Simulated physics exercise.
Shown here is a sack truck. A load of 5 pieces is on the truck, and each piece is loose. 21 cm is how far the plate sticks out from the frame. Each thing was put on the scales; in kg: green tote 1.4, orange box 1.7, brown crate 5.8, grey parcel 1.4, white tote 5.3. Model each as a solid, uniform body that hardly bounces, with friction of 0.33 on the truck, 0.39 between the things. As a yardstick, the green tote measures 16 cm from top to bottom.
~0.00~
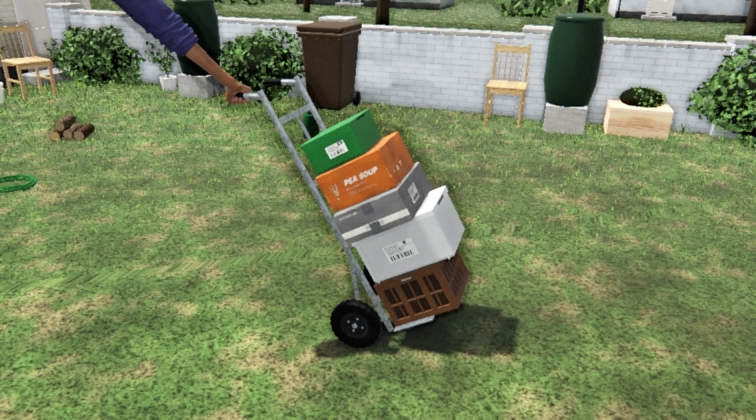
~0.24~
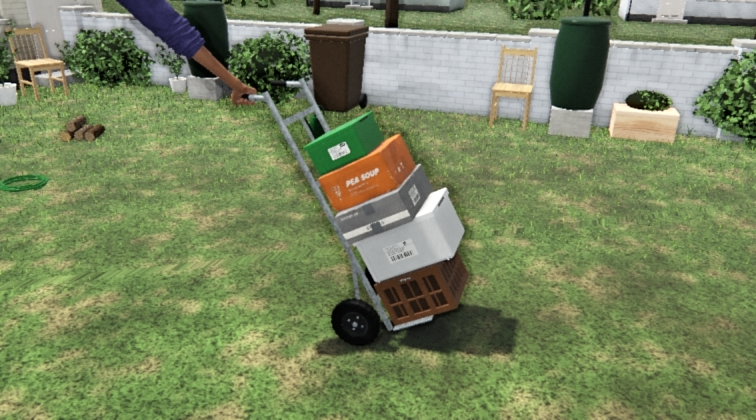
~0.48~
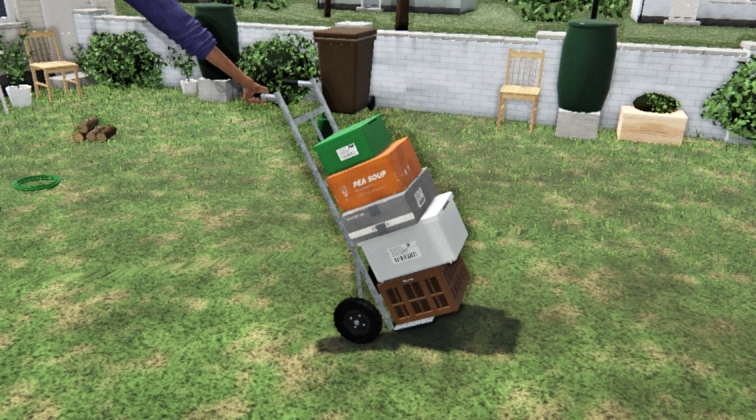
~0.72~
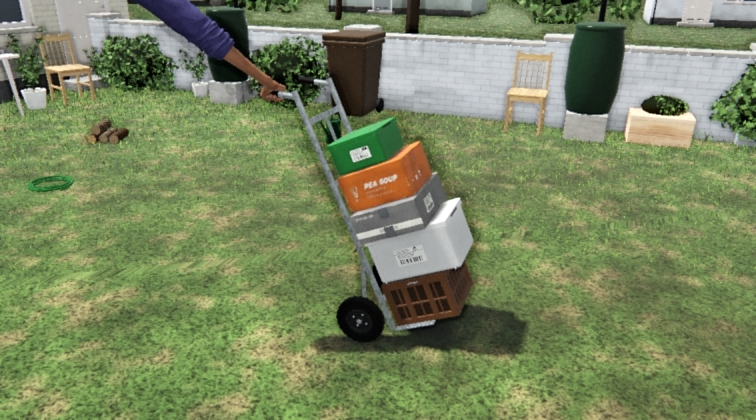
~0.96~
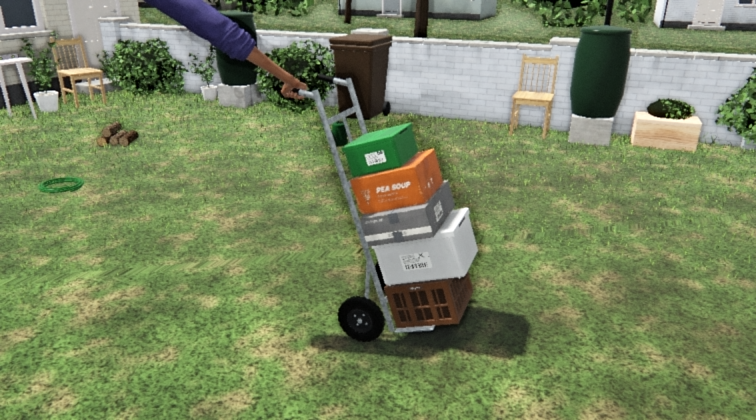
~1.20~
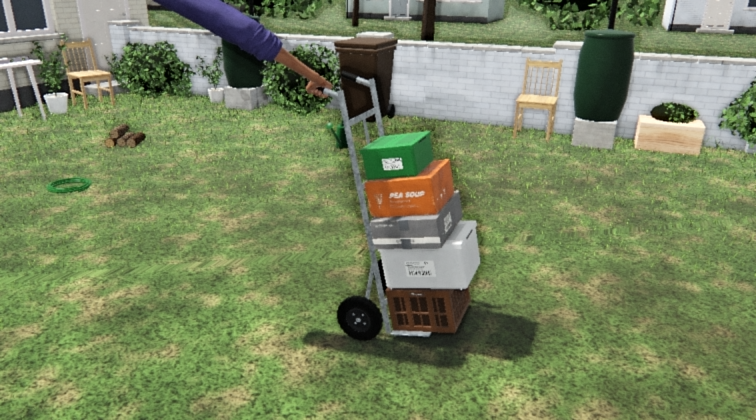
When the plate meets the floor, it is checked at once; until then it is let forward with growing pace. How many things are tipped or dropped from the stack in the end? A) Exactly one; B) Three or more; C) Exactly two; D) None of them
Answer: D.
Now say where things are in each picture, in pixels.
In the first frame, leaning back 30°; green tote (343, 142); orange box (366, 171).
In the second frame, leaning back 29°; white tote (410, 236); brown crate (423, 280).
In the third frame, leaning back 27°; grey parcel (391, 204); white tote (414, 238).
In the fourth frame, leaning back 24°; brown crate (429, 284); grey parcel (400, 207).
In the fifth frame, leaning back 19°; white tote (426, 247); brown crate (430, 290).
In the sixth frame, leaning back 12°; green tote (399, 156); orange box (411, 188).
Around 1.60 s, truck upright; green tote shifted 2 cm near (436, 168); orange box shifted 2 cm near (440, 202).
Around 1.70 s, truck upright; green tote tipped 4° against what carries it near (444, 169); orange box tipped 4° against what carries it near (446, 203); grey parcel tipped 4° against what carries it.
Around 1.80 s, truck upright; green tote tipped 6° against what carries it near (451, 170); orange box tipped 6° against what carries it near (452, 203); grey parcel tipped 6° against what carries it.
Finally (2.2 s), not toppled but over 10 cm from the start, green tote; the other 4 still in place (within 10 cm). In the last view, green tote near (454, 171), orange box near (453, 204).
